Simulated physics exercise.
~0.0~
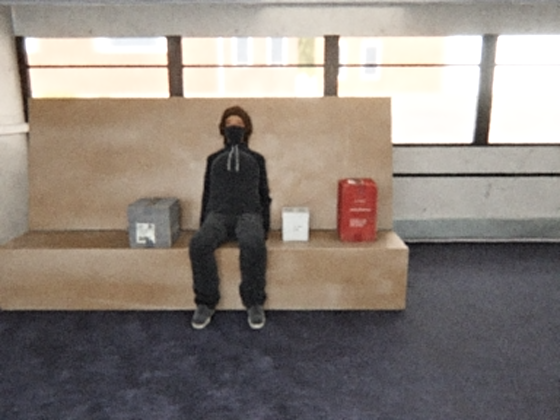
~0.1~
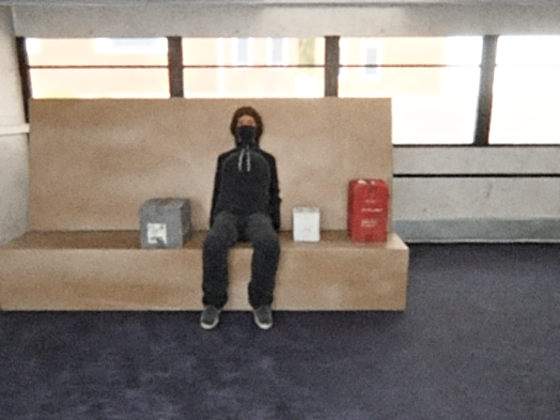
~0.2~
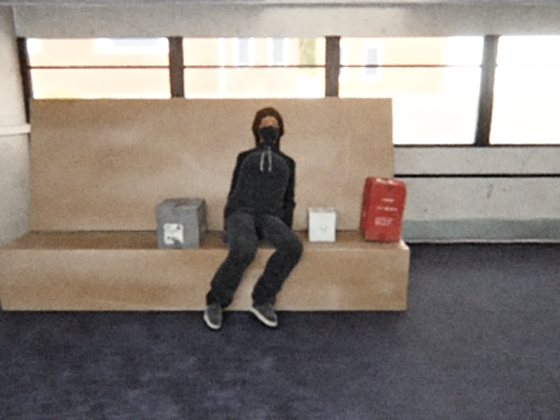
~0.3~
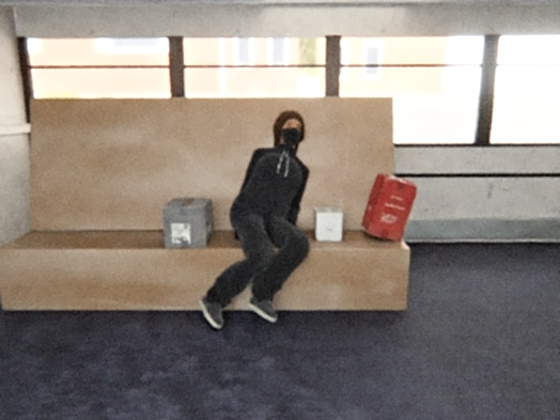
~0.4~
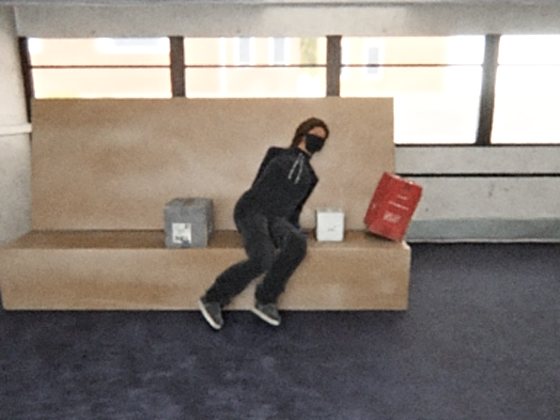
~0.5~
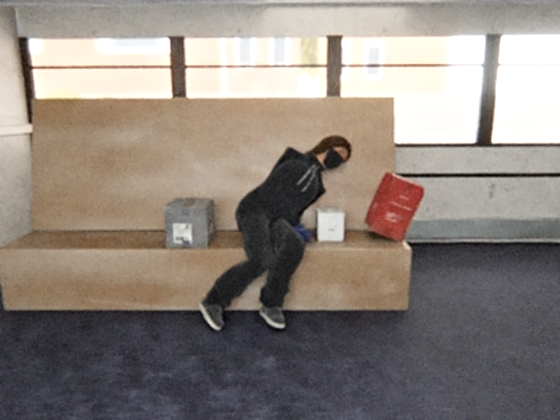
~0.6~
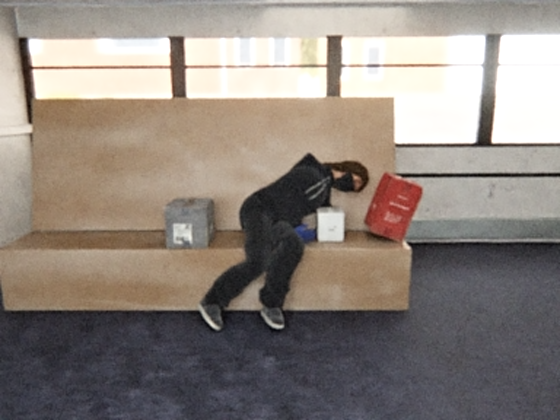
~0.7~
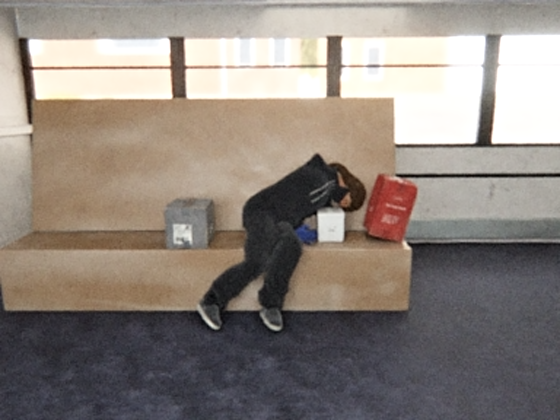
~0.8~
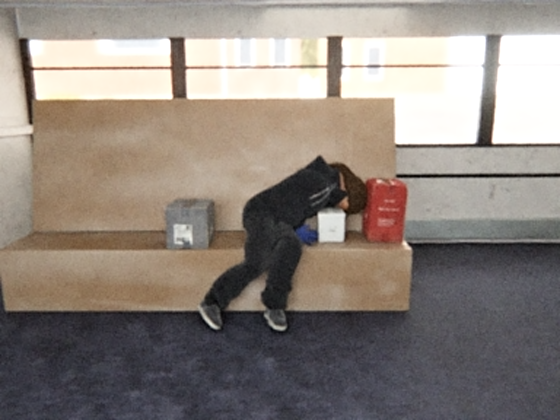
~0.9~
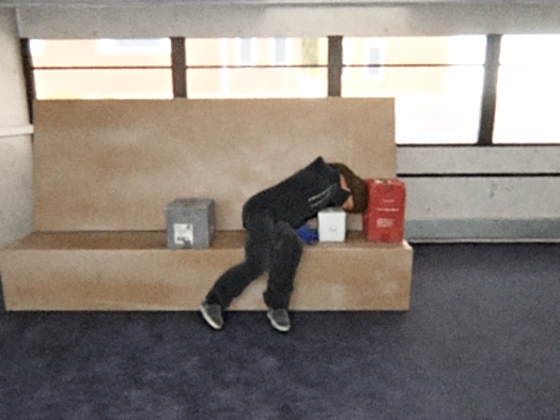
A masked person in dark clothes slid right along a bench with a grey box, a white box and a red pack, then slumped over the white box as the red pack tipped, rocked back upright and stayed on.
